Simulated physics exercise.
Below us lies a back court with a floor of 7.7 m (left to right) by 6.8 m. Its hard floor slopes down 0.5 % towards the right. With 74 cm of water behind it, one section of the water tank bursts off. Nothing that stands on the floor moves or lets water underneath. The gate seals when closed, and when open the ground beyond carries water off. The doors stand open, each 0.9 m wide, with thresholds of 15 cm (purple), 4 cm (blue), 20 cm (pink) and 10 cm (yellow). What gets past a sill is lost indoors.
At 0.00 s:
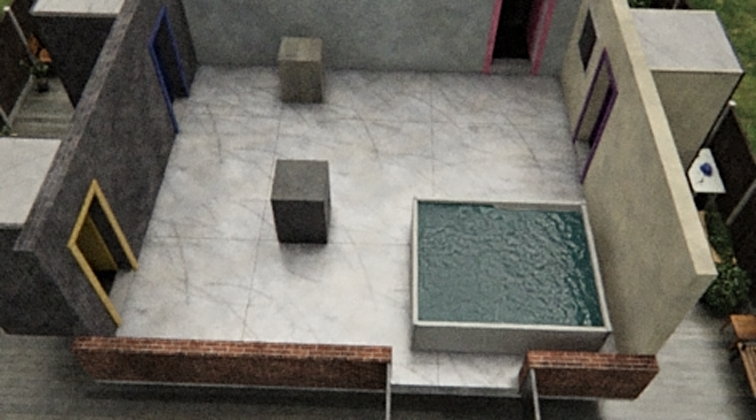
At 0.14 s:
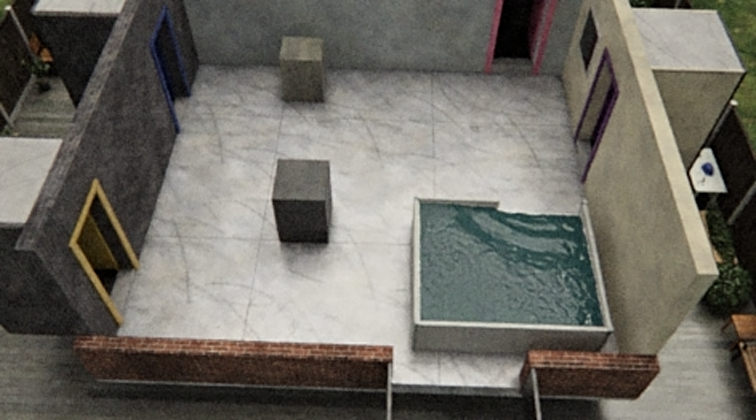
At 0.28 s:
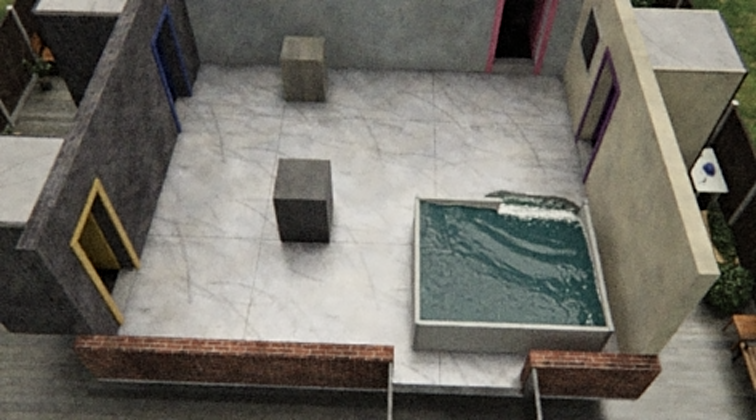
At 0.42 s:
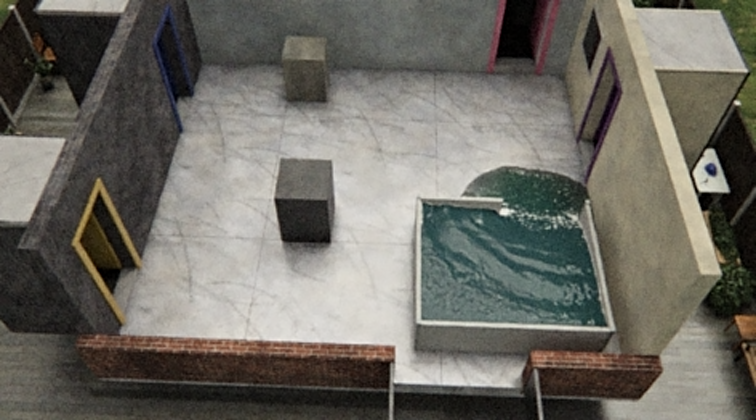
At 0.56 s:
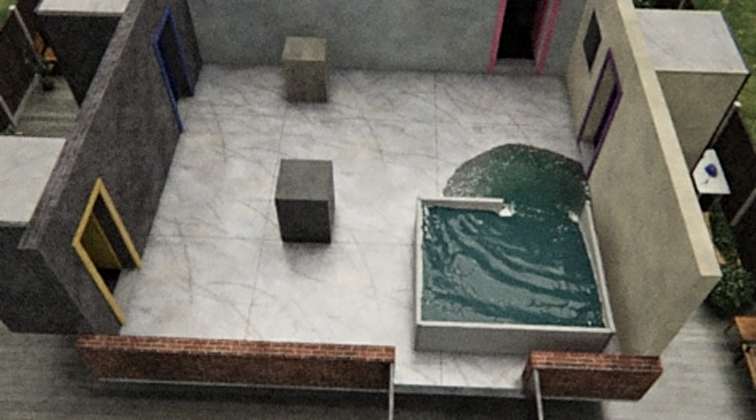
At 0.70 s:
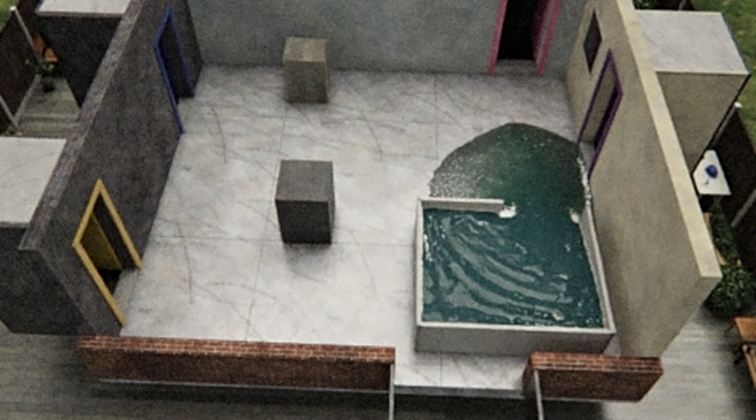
Dark green water fills a square, pale-walled tank at the lower right of a walled court with a pale, veined floor, seen from high above by a nearly still camera. Two grey blocks stand left of it, among yellow, blue, pink and purple doorways and a low brick wall. The tank's surface ripples, then water pours through its far side and spreads in a widening, rounded sheet across the floor behind.
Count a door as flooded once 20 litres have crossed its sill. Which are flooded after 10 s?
Within that time: At the purple door it exceeds the limit; at the blue door it exceeds the limit; at the pink door it exceeds the limit; at the yellow door it stays under the limit.
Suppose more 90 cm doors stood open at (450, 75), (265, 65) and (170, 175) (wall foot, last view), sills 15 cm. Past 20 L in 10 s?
In turn: Above, below, below.
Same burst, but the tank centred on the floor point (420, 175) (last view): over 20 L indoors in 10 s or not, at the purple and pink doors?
Against that limit: Purple below, pink above.
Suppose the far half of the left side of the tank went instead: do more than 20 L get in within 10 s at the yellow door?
Against that limit: Yellow past it.
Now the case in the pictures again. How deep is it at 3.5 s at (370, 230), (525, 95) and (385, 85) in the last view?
In that order: 0, 35 and 16 cm.
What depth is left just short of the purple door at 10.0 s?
Some 12.0 cm.
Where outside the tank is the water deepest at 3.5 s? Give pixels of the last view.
At about (526, 79).
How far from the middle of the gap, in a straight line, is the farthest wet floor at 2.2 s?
Roughly 5.0 m.
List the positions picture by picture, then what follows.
The first frame shows the water tank at (504, 262) is whole and still, 74 cm deep.
In the second frame, the front is at a hidden place, 0.8 m from the gap on the water tank's far side; 0.4 m2 of floor is under water; 74 cm left at the back of the water tank.
In the third frame, water pours out on the water tank's far side and has run 1.0 m, to (492, 197); typically 13 cm deep outside, 74 cm at the water tank's back.
In the fourth frame, the front is at (504, 170), 1.5 m from the gap on the water tank's far side; 2.6 m2 of floor is under water; 74 cm left at the back of the water tank.
In the fifth frame, the front is at (508, 148), 2.0 m from the gap on the water tank's far side; 4.2 m2 of floor is under water; 74 cm left at the back of the water tank.
In the sixth frame, water pours out on the water tank's far side and has run 2.6 m, to (512, 127); typically 7 cm deep outside, 70 cm at the water tank's back.
After 1.4 s water covers 25 % of the floor and is deepest (46 cm) near (558, 231); purple door 26 cm at the sill, 2 L in, blue door not reached, pink door 16 cm at the sill, 0 L in, yellow door not reached.
After 2.2 s water covers 30 % of the floor and is deepest (54 cm) near (551, 80); purple door 23 cm at the sill, 34 L in, blue door not reached, pink door 41 cm at the sill, 43 L in, yellow door not reached.
After 3.5 s water covers 35 % of the floor and is deepest (36 cm) near (526, 79); purple door 18 cm at the sill, 61 L in, blue door not reached, pink door 36 cm at the sill, 222 L in, yellow door not reached.
After 6.0 s water covers 70 % of the floor and is deepest (25 cm) near (336, 89); purple door 13 cm at the sill, 68 L in, blue door 8 cm at the sill, 7 L in, pink door 23 cm at the sill, 311 L in, yellow door not reached.
After 10.0 s water covers 95 % of the floor and is deepest (16 cm) near (114, 357); purple door 12 cm at the sill, 70 L in, blue door 6 cm at the sill, 36 L in, pink door 11 cm at the sill, 318 L in, yellow door 10 cm at the sill, 0 L in.
